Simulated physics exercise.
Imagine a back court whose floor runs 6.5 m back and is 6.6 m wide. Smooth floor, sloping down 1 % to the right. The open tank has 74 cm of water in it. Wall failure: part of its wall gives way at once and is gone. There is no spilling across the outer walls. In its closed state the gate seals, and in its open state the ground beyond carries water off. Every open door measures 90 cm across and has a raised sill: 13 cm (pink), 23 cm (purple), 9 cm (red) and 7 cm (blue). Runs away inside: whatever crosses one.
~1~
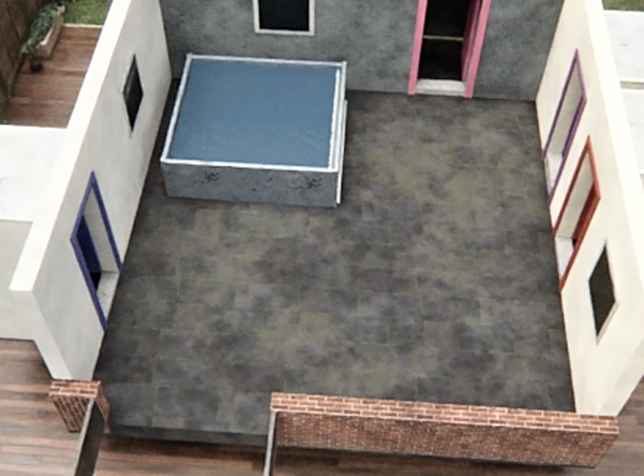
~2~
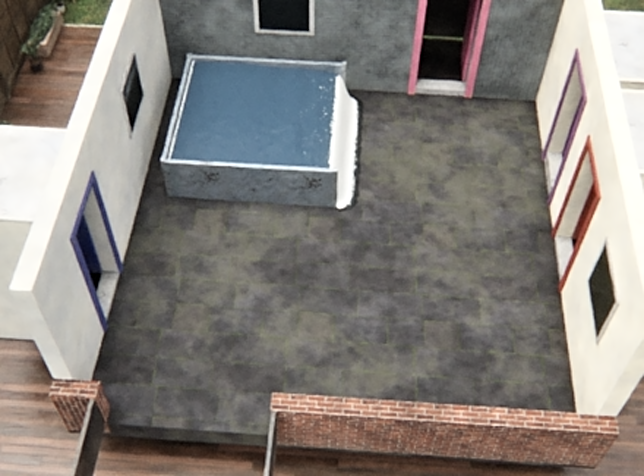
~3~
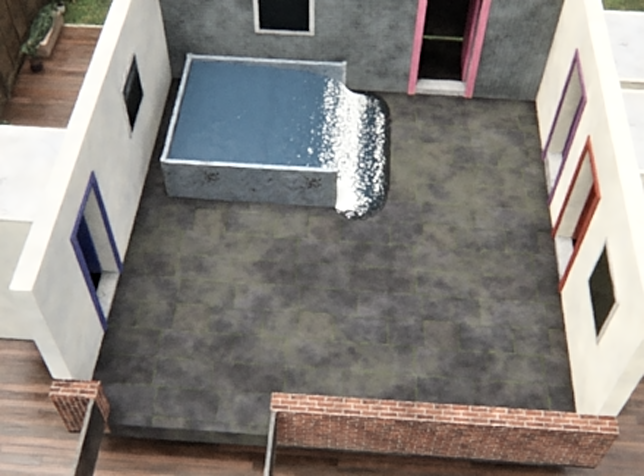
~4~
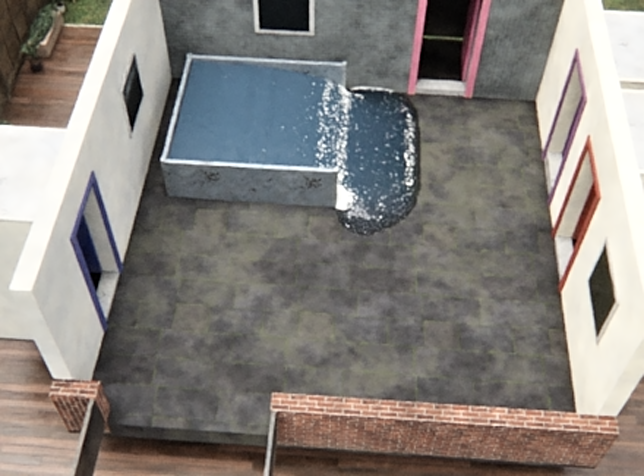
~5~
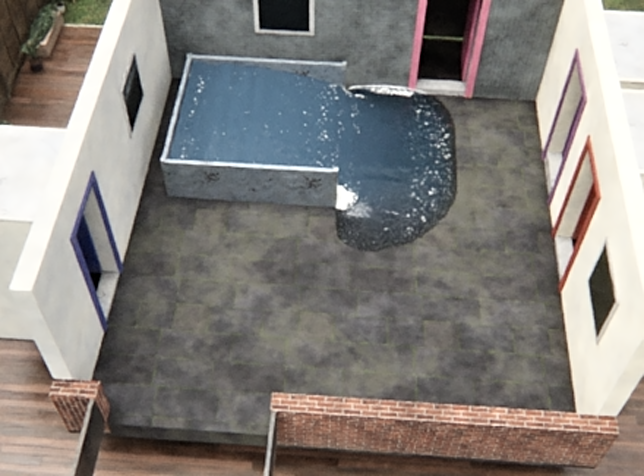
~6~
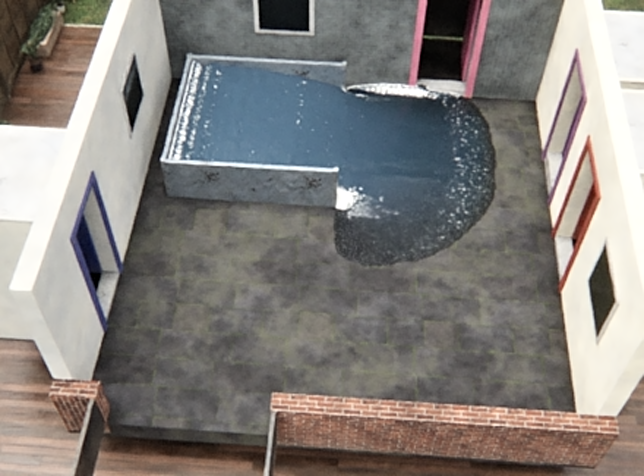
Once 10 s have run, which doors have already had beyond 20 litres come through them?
One by one: Watch the pink door: It will outstrip the limit; watch the purple door: It will outstrip the limit; watch the red door: It will outstrip the limit; watch the blue door: It will outstrip the limit.
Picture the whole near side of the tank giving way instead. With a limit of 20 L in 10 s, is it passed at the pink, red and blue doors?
Then pink would come out on the low side, red on the low side and blue on the high side.
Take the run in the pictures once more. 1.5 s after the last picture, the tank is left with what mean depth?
The average depth is around 27 cm.
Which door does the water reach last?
Blue.
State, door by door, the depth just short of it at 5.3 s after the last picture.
Readings (cm): Pink = 16; purple = 15; red = 12; blue = 11.
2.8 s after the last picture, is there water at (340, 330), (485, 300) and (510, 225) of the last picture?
Well, the first is untouched by it, the next drenched, the last drenched.
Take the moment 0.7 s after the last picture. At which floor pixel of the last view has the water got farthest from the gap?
Near (553, 283).
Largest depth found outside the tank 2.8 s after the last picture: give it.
Peak depth: Approx. 37 cm.
Then, 0.7 s after the last picture water covers 40 % of the floor and is deepest (50 cm) near (533, 116); pink door 18 cm at the sill, 0 L in, purple door 42 cm at the sill, 28 L in, red door 14 cm at the sill, 1 L in, blue door not reached.
Then, 1.5 s after the last picture water covers 45 % of the floor and is deepest (56 cm) near (532, 109); pink door 20 cm at the sill, 12 L in, purple door 47 cm at the sill, 118 L in, red door 26 cm at the sill, 42 L in, blue door not reached.
Then, 2.8 s after the last picture water covers 50 % of the floor and is deepest (37 cm) near (573, 440); pink door 26 cm at the sill, 54 L in, purple door 35 cm at the sill, 253 L in, red door 22 cm at the sill, 145 L in, blue door not reached.
Then, 5.3 s after the last picture water covers 85 % of the floor and is deepest (26 cm) near (568, 403); pink door 16 cm at the sill, 144 L in, purple door 15 cm at the sill, 277 L in, red door 12 cm at the sill, 202 L in, blue door 11 cm at the sill, 0 L in.
Then, 9.3 s after the last picture water covers 100 % of the floor and is deepest (20 cm) near (172, 80); pink door 7 cm at the sill, 148 L in, purple door 9 cm at the sill, 277 L in, red door 13 cm at the sill, 225 L in, blue door 12 cm at the sill, 81 L in.
